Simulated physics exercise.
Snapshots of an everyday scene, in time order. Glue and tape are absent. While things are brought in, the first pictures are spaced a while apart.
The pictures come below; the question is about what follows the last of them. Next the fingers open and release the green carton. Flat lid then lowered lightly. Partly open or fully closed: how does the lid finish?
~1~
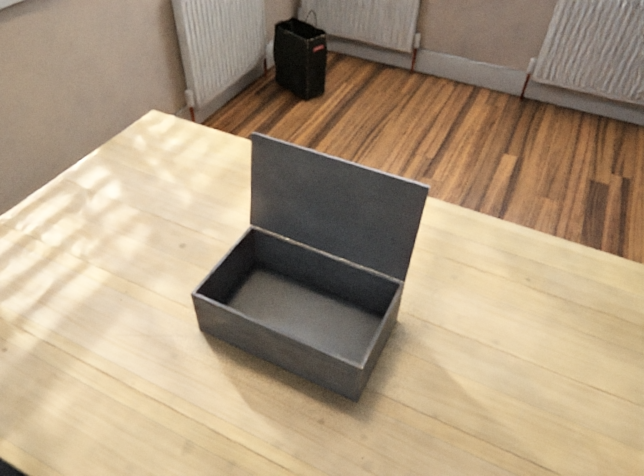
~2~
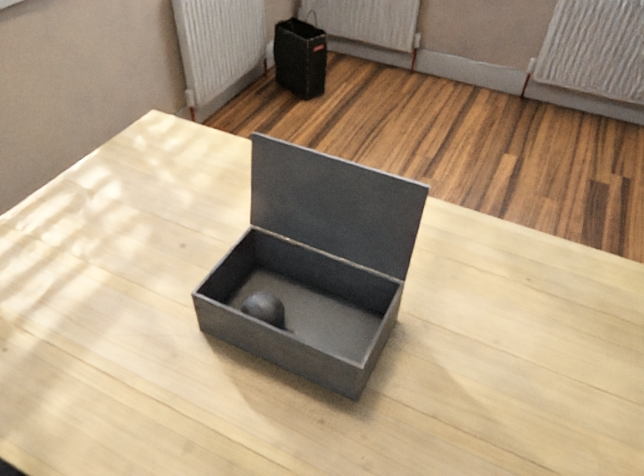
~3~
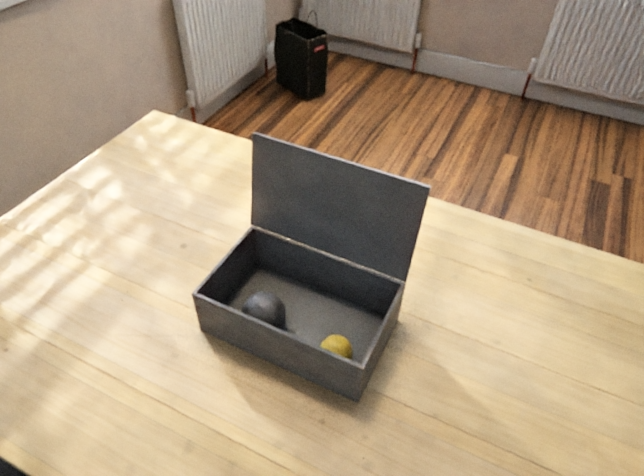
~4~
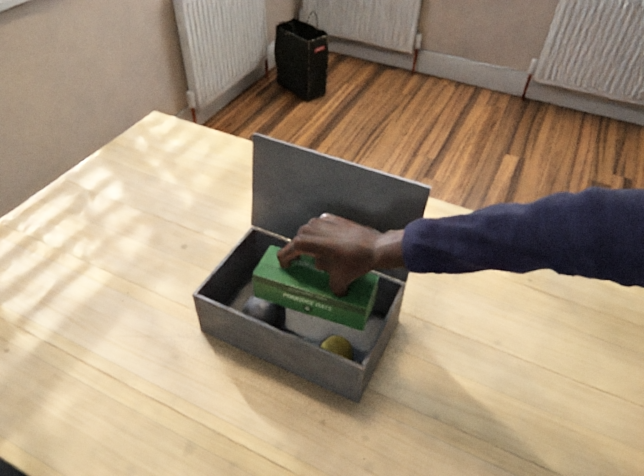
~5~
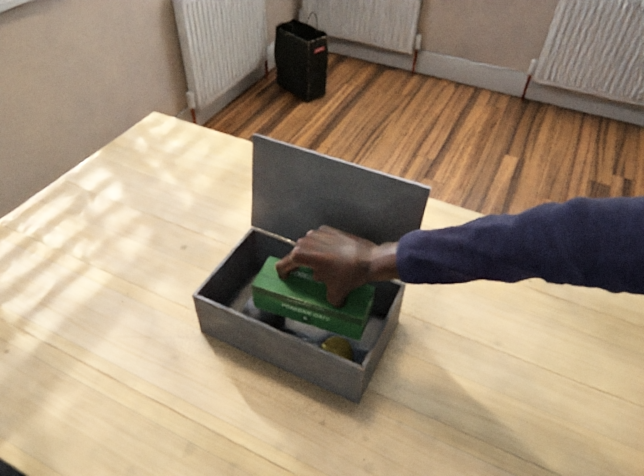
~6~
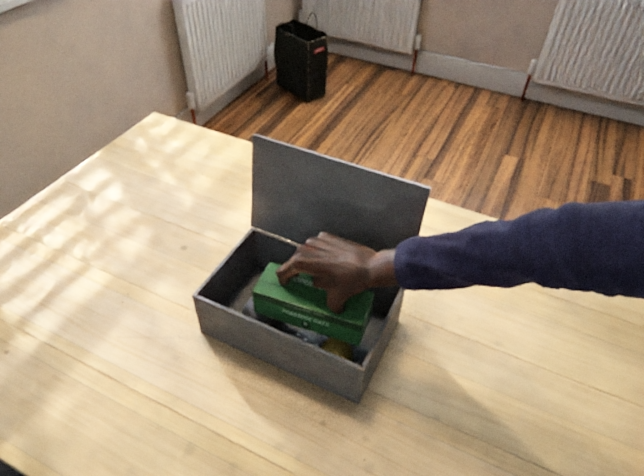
Fully closed.
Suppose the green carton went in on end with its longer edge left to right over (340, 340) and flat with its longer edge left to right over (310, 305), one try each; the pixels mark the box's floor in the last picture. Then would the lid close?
On the first go the lid remains open a bit, and on the second go it settles shut.
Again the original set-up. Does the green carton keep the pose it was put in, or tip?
Simply put, the green carton gets tilted.
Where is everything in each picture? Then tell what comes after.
In the first frame, the last thing is not in view yet.
In the second frame, the last thing is not in view yet.
In the third frame, the last thing is not in view yet.
The fourth frame shows still above its spot; green carton (315, 286).
The fifth frame shows still above its spot; green carton (313, 297).
The sixth frame shows in place under the hand; green carton (313, 303).
Then, 0.40 s later than the last frame, green carton on its side near (331, 303).
Then, 1.30 s later than the last frame, lid 79° above the rim; green carton on its side near (336, 304).
Then, 1.70 s later than the last frame, lid 47° above the rim; green carton on its side near (336, 304).
Then, 2.00 s later than the last frame, lid 12° above the rim; green carton on its side near (336, 304).
When it is over, lid shut; lying over in the box, green carton; the other 2 as before. End places, in pixels of the last picture, green carton near (336, 304).
